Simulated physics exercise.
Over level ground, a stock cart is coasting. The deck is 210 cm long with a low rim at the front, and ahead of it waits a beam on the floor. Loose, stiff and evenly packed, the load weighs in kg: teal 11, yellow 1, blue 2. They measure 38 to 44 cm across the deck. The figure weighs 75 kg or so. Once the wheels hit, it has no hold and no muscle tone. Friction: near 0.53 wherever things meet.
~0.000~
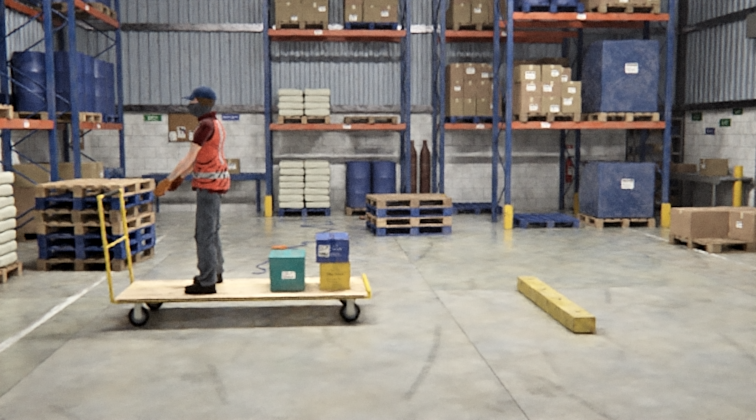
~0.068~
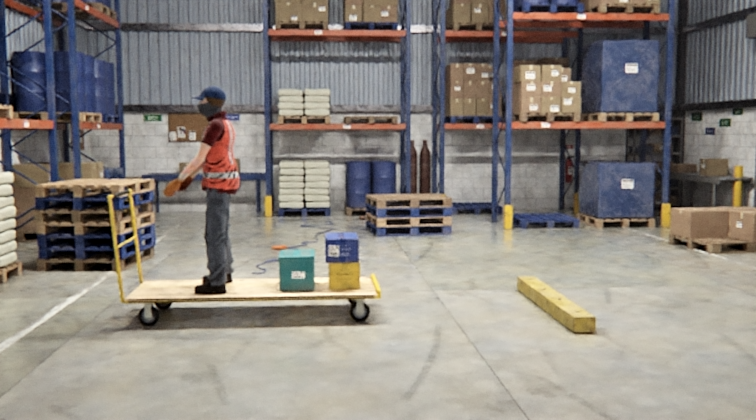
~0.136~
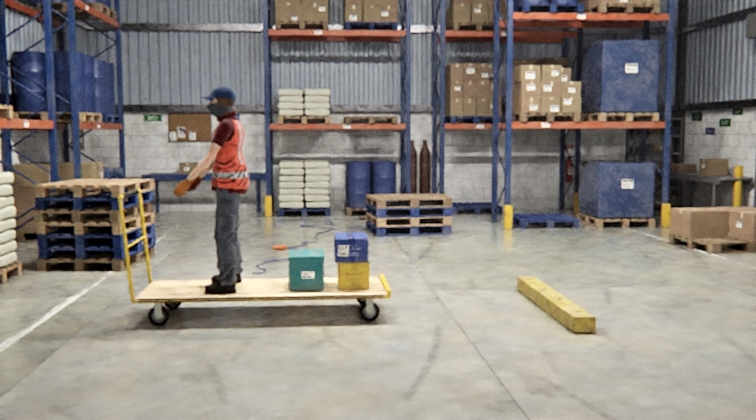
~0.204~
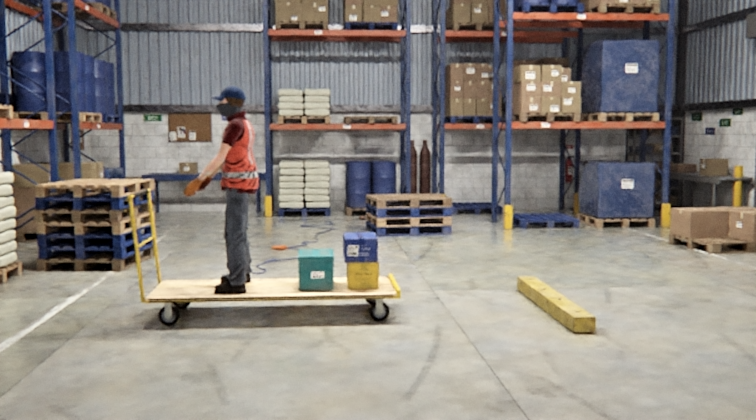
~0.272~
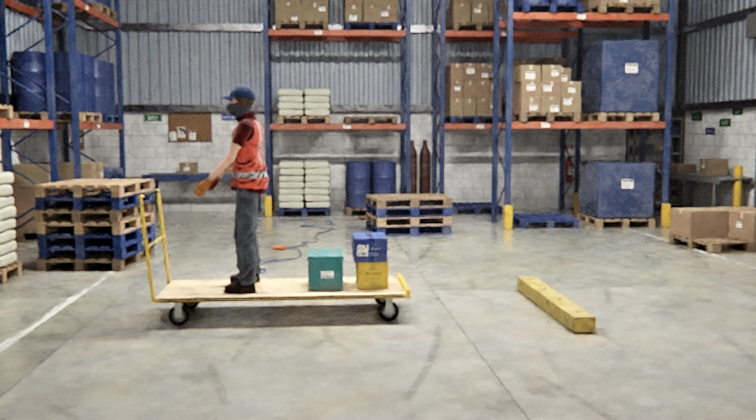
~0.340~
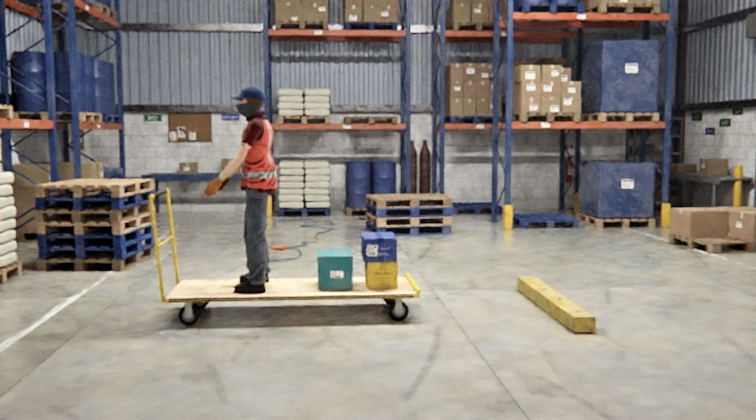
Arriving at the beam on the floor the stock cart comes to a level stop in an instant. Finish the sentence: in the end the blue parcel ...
In the end the blue parcel is left on the deck.
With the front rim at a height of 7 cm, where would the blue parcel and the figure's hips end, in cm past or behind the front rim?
Then blue 20 behind, hips 80 behind.
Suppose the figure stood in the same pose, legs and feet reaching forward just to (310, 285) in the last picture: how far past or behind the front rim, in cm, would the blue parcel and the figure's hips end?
Result: Blue 20 cm beyond the rim; hips 30 cm short of it.
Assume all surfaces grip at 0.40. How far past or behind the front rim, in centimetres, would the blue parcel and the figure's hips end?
Then blue 10 behind, hips 60 behind.
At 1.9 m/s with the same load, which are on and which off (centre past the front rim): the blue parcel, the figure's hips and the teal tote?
Then blue off, hips on, teal on.
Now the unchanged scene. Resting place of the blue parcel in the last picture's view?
Roughly at (532, 245).
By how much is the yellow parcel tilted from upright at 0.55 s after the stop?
It leans roughly 0°.
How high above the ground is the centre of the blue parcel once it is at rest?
Roughly 60 cm above it.
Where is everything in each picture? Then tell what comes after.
In the first picture, blue parcel (332, 247), yellow parcel (335, 272), rim corner (370, 294); 168 cm short of the stop.
In the second picture, blue parcel (342, 247), yellow parcel (344, 272), rim corner (379, 294); 159 cm short of the stop.
In the third picture, blue parcel (351, 247), yellow parcel (353, 272), rim corner (389, 294); 151 cm short of the stop.
In the fourth picture, blue parcel (360, 247), yellow parcel (362, 272), rim corner (399, 294); 143 cm short of the stop.
In the fifth picture, blue parcel (370, 247), yellow parcel (372, 272), rim corner (409, 294); 134 cm short of the stop.
In the sixth picture, blue parcel (379, 247), yellow parcel (381, 272), rim corner (418, 293); 126 cm short of the stop. Speed about 1.2 m/s.
After 1.37 s the deck stops.
After 1.62 s the blue parcel is 15 cm behind the rim, tilted 5°, near (536, 244) in the last picture's view.
After 1.92 s the blue parcel is 19 cm behind the rim, tilted 0°, near (532, 245) in the last picture's view.
After 2.37 s the blue parcel is 18 cm behind the rim, tilted 0°, near (532, 245) in the last picture's view.
When all is still (5.2 s), nothing is past the rim; behind it, teal tote, yellow parcel, blue parcel and the figure's hips.
